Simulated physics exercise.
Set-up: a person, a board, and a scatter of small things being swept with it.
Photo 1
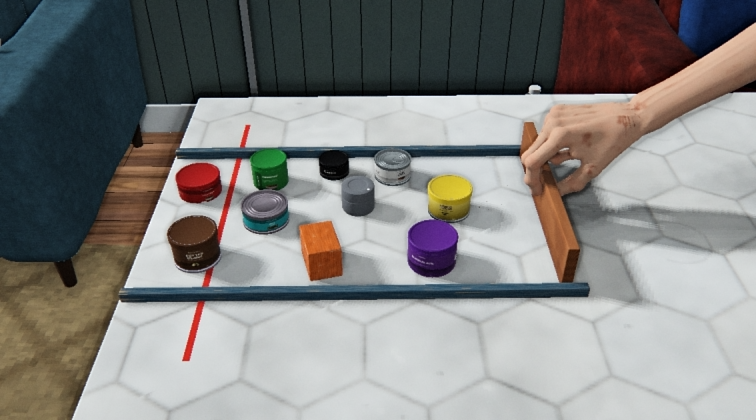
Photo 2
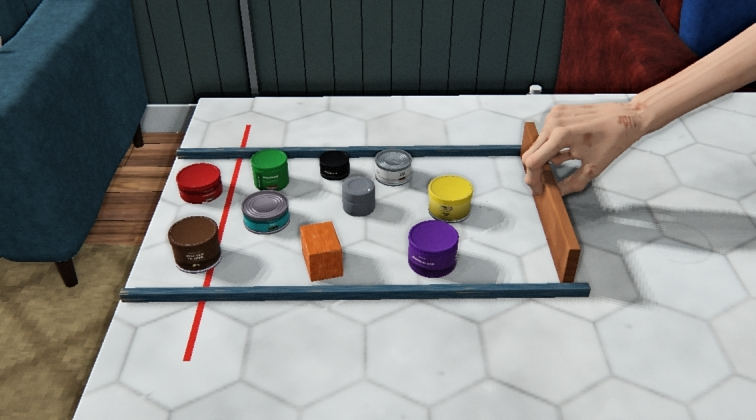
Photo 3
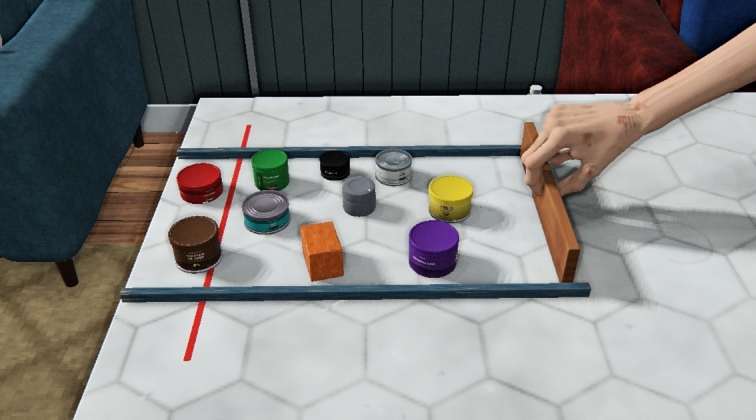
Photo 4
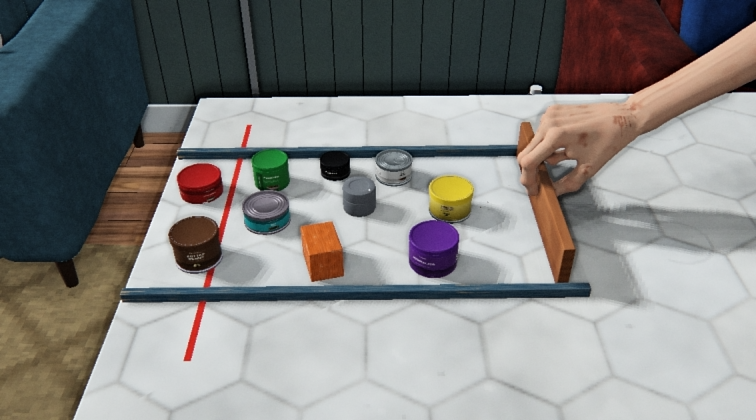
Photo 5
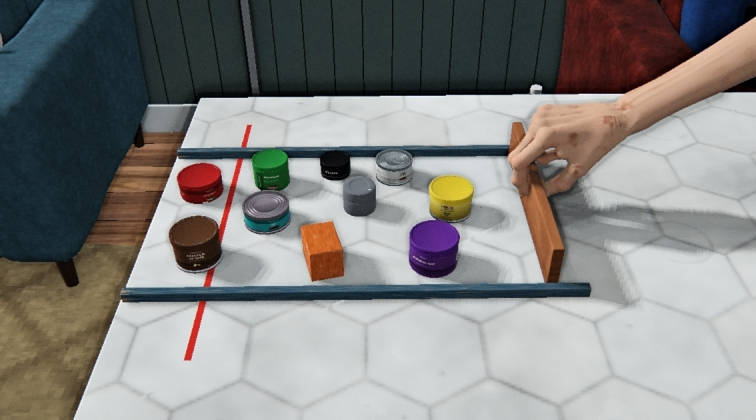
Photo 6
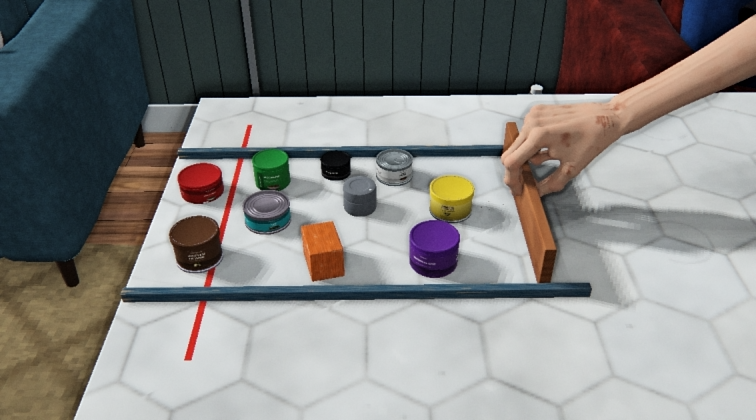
A wooden board, gripped by a hand at its far end, slid slightly left between two blue rails, while the colourful tubs and an orange block ahead of it stayed put near the red tape.
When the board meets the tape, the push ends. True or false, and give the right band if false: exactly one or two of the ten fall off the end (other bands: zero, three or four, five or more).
True.
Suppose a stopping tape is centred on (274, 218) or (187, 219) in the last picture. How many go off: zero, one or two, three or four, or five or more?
At each place: None and five or over.
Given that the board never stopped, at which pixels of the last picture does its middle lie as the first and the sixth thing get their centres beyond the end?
I'd say close to (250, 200), and after that close to (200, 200).
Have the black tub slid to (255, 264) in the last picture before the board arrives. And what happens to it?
From that start the object does not stay.
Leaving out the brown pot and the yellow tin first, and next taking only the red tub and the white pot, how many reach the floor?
First try 1, second try 1.
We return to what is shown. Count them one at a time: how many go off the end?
The answer is exactly 2.
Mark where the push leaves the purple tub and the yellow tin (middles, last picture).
Going in order: First (186, 255), then (202, 208).
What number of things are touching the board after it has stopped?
Contact count: 4.
Soon after, none off yet; red tub at rest near (201, 183); brown pot at rest near (197, 245); green tub at rest near (272, 170).
Then, none off yet; red tub at rest near (201, 183); brown pot at rest near (197, 245); green tub moved a little near (257, 169).
At rest, the number that fall off is one or two; fallen, brown pot and red tub.
